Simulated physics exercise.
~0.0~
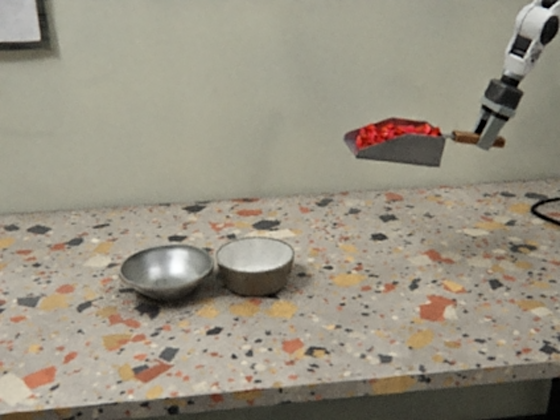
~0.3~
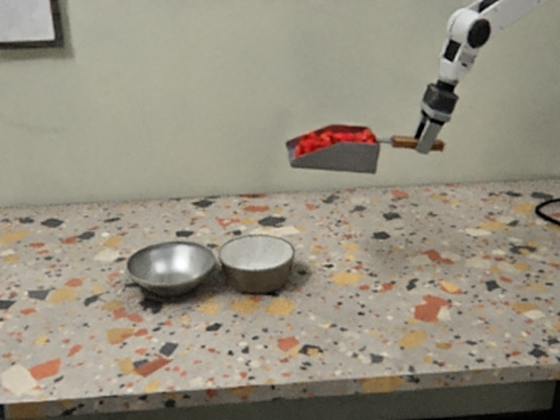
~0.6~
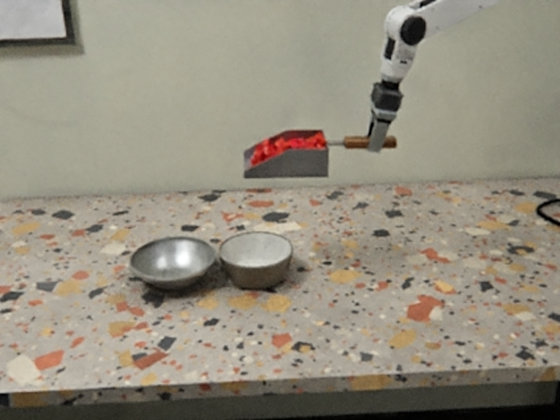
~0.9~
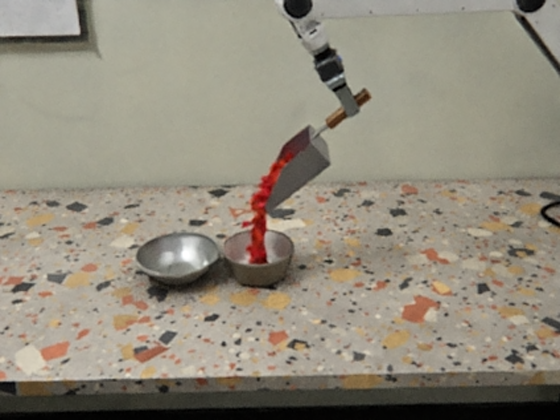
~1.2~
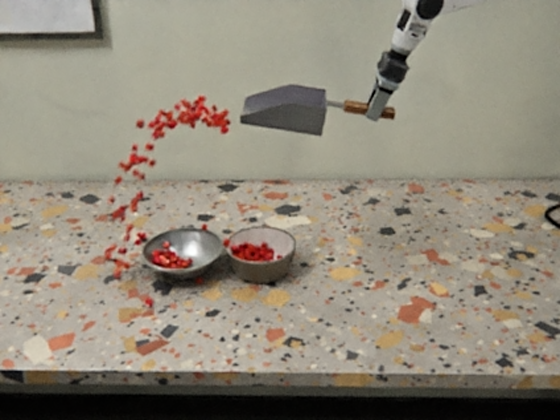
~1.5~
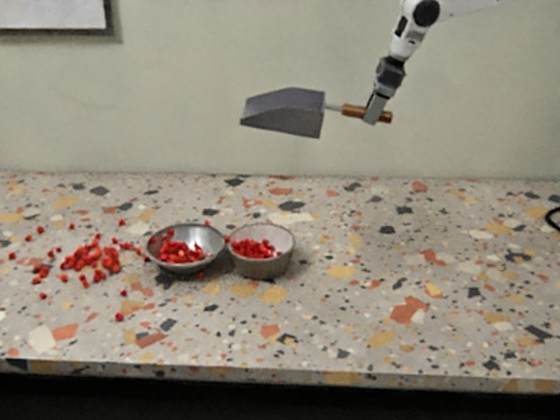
A robot arm carried a metal scoop of red vegetable dice left toward two bowls, tipped some into the right one, then swung up and flung the rest leftward, leaving dice in both bowls and many scattered on the speckled counter.
